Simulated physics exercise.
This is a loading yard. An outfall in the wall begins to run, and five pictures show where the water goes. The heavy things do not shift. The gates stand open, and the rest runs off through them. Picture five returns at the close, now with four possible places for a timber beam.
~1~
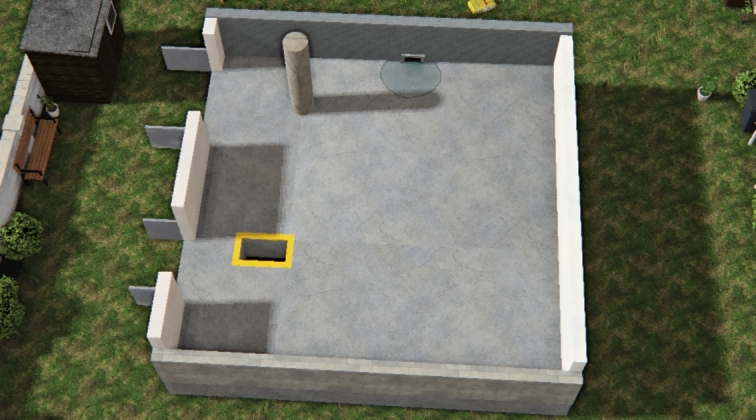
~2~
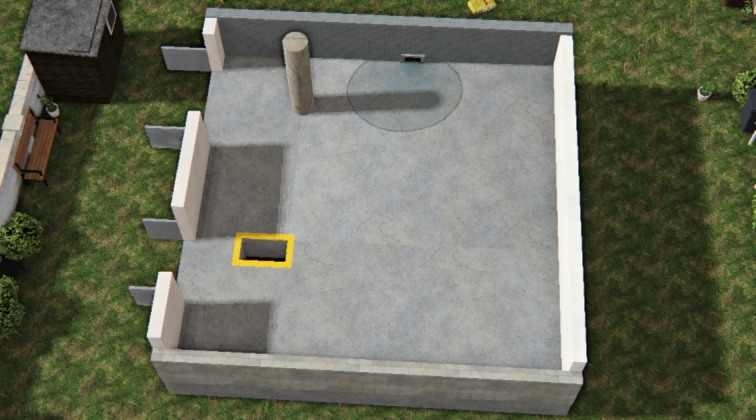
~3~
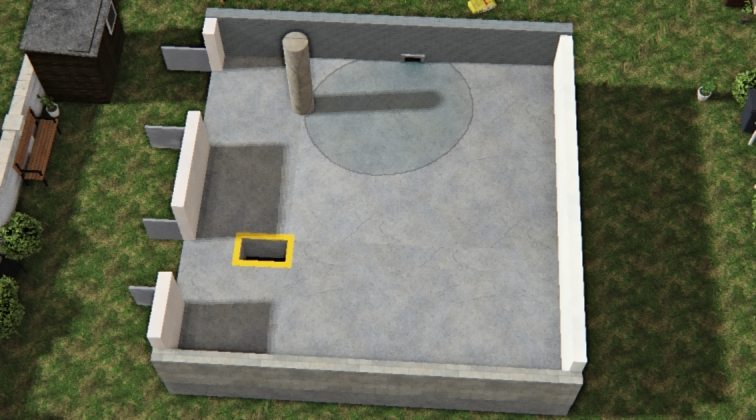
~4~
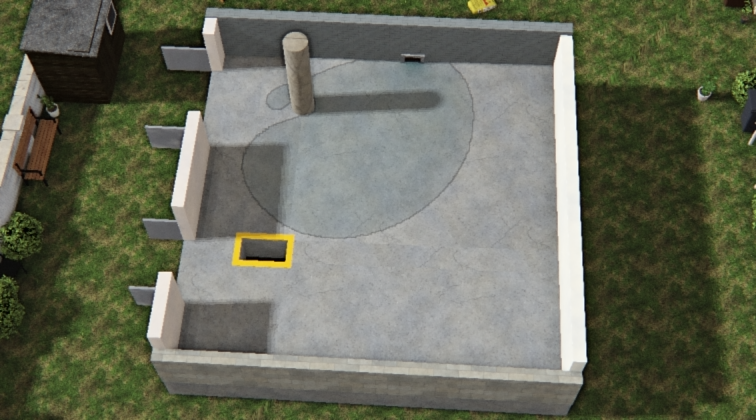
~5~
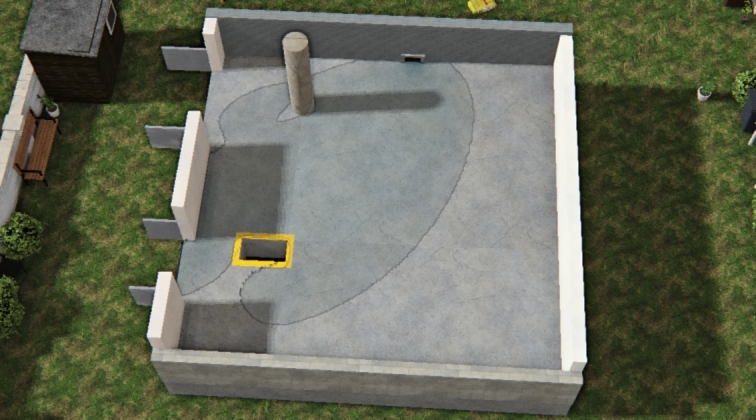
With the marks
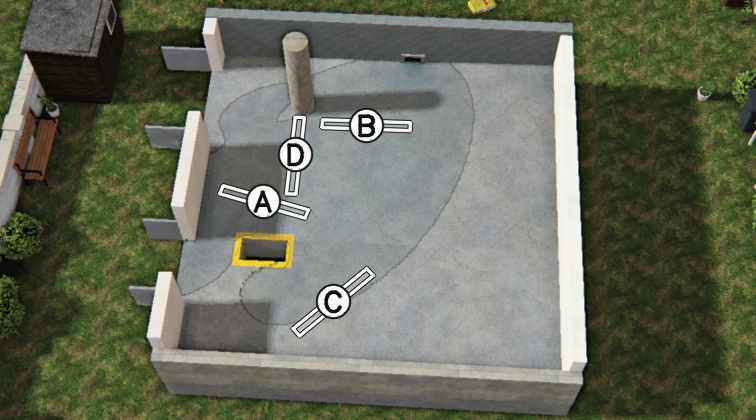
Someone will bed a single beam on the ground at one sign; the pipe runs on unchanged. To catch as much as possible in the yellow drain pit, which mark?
Spot D does it best.
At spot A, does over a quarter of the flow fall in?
No, it does not.
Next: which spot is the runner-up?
That would be C.
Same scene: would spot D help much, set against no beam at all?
Yes.
In white, A from (221, 189) to (306, 213); B from (322, 123) to (410, 126); C from (296, 332) to (369, 272); D from (291, 193) to (299, 117).
If A is chosen, about 18 % of the stream goes into the yellow drain pit, about 79 % out by the gates.
If B is chosen, about 14 % of the stream goes into the yellow drain pit, about 82 % out by the gates.
If C is chosen, about 31 % of the stream goes into the yellow drain pit, about 65 % out by the gates.
If D is chosen, about 47 % of the stream goes into the yellow drain pit, about 51 % out by the gates.
